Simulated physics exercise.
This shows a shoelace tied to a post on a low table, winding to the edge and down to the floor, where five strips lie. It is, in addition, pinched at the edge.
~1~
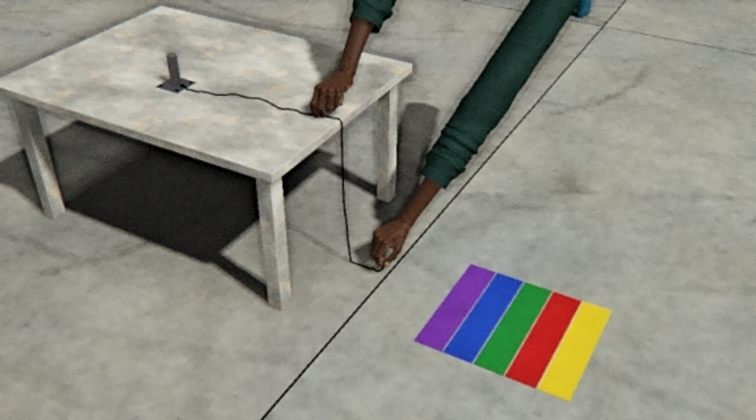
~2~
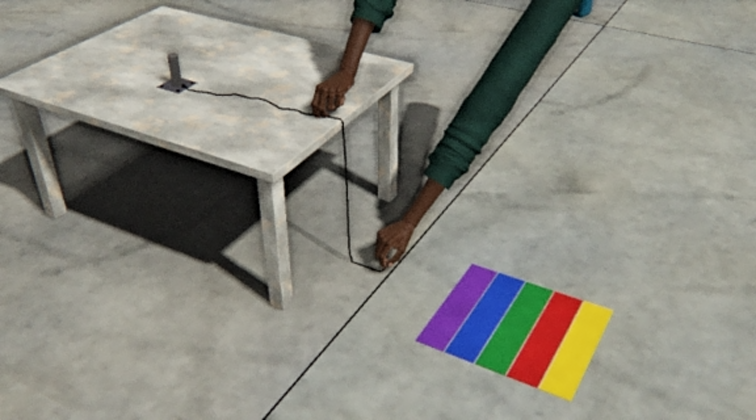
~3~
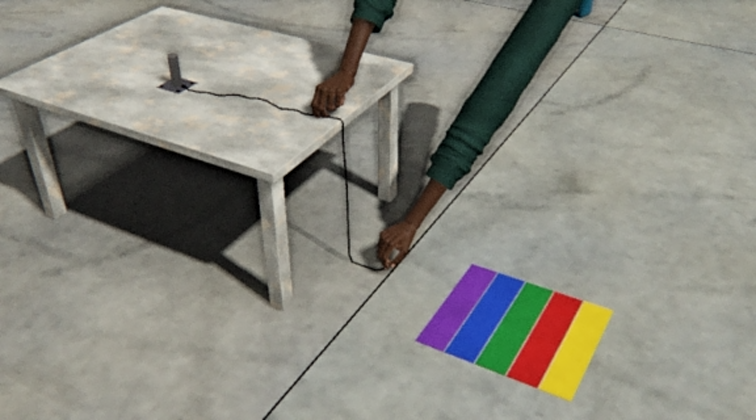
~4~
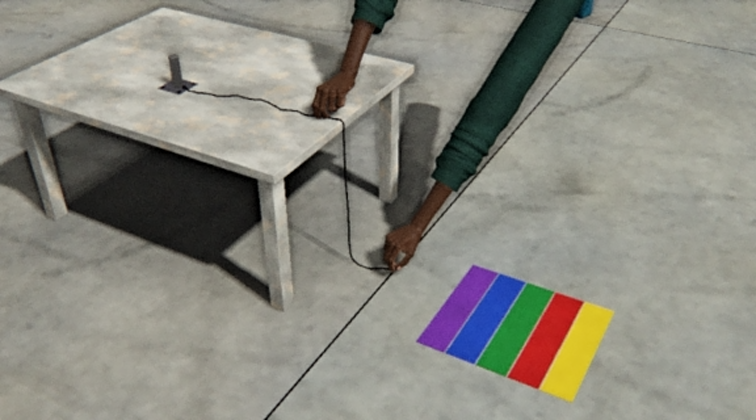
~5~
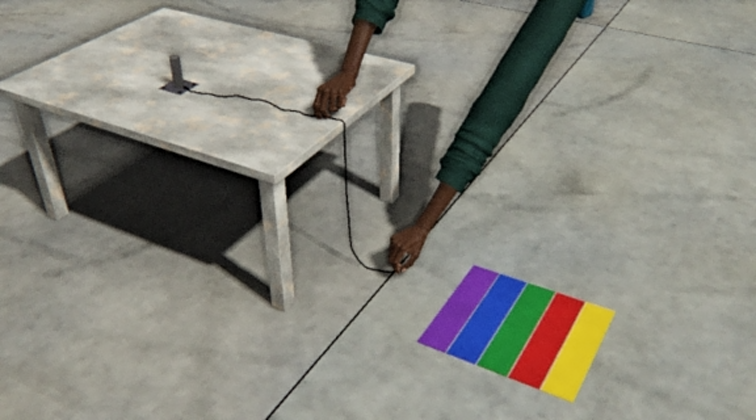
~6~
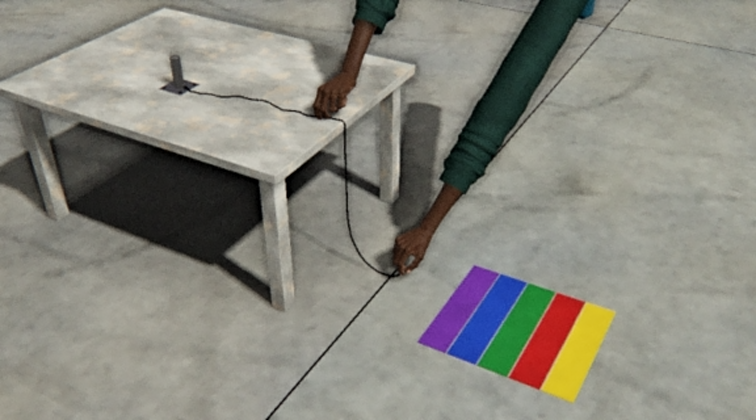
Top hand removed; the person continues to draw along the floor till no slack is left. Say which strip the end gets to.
It gets to the blue strip.
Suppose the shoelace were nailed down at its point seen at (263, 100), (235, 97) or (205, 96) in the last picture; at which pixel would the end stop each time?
Respectively (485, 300), (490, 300) and (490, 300).
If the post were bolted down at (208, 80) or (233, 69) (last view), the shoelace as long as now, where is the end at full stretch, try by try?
Around (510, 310) and (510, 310), in that order.
Early on, end near (430, 281); short of the strips.
Midway, end near (469, 294); over purple.
At the end of the slack, end near (493, 303); over blue. Over blue.
